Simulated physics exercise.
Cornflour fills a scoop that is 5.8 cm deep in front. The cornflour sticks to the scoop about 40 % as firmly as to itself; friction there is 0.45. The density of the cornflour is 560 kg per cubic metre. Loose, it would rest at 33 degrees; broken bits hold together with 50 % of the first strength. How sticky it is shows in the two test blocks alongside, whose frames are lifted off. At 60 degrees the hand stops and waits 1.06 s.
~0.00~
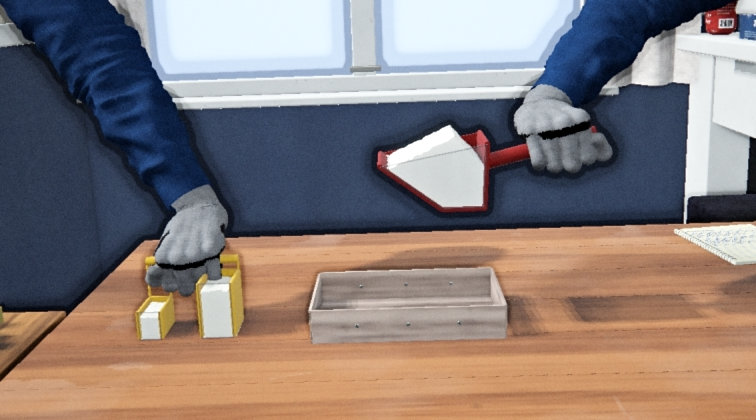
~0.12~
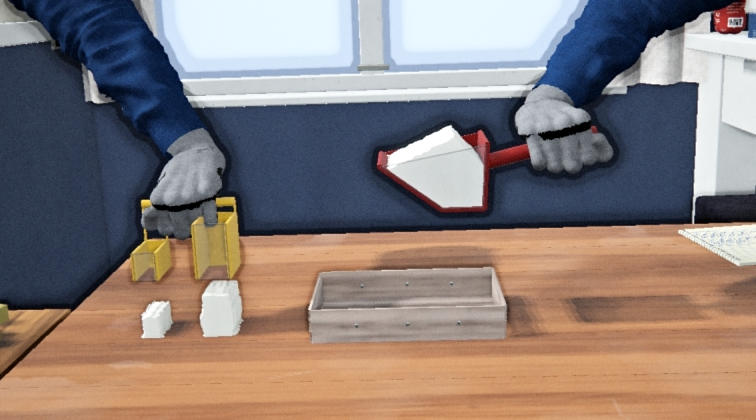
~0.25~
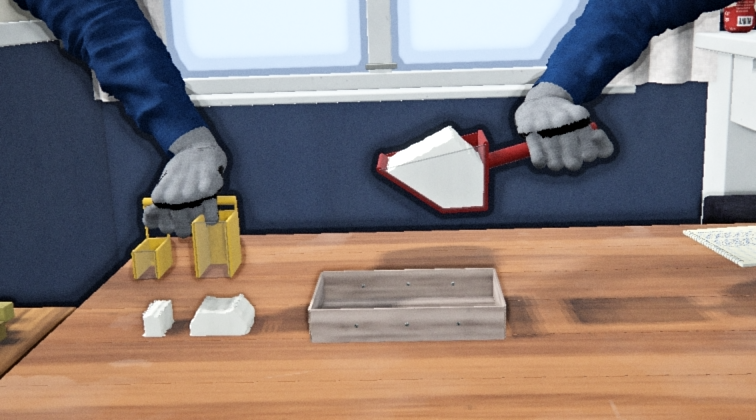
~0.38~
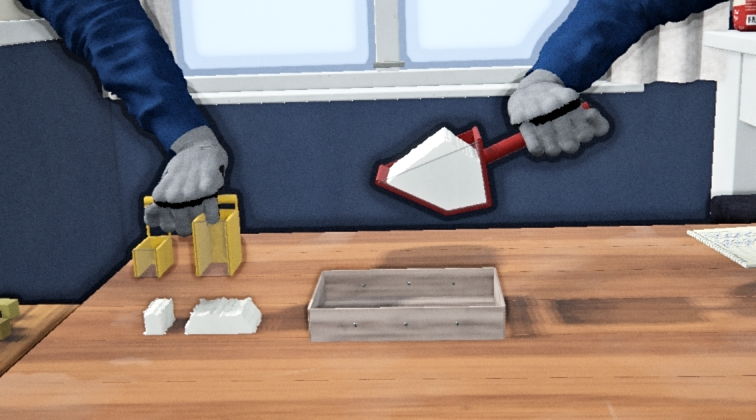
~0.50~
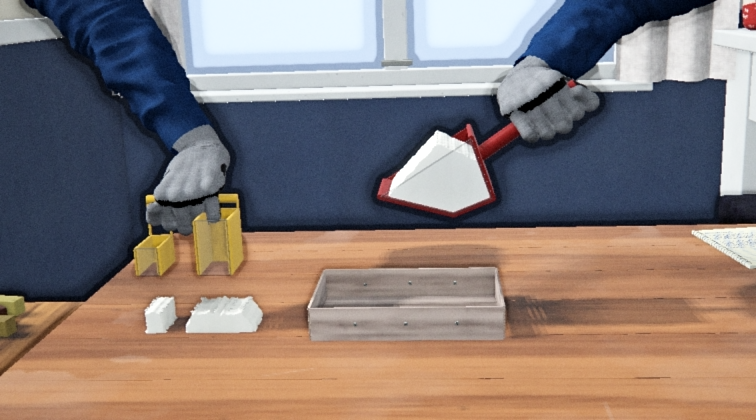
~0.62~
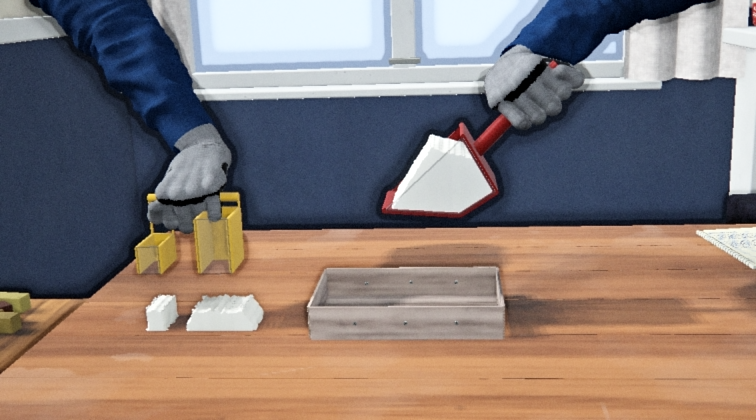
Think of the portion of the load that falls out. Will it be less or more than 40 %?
The portion of the load that falls out is more than 40 %.
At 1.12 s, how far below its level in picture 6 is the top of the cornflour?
About 3.0 cm.
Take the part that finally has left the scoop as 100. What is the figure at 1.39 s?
About 80 %.
By 0.85 s, the scoop is at 52 degrees and 0 % has left it.
By 1.12 s, the scoop is at 60 degrees and 28 % has left it.
By 1.39 s, the scoop is at 60 degrees and 45 % has left it.
By 1.66 s, the scoop is at 60 degrees and 49 % has left it.
By 2.11 s, at the end, the scoop is at 60 degrees and 53 % has left it.
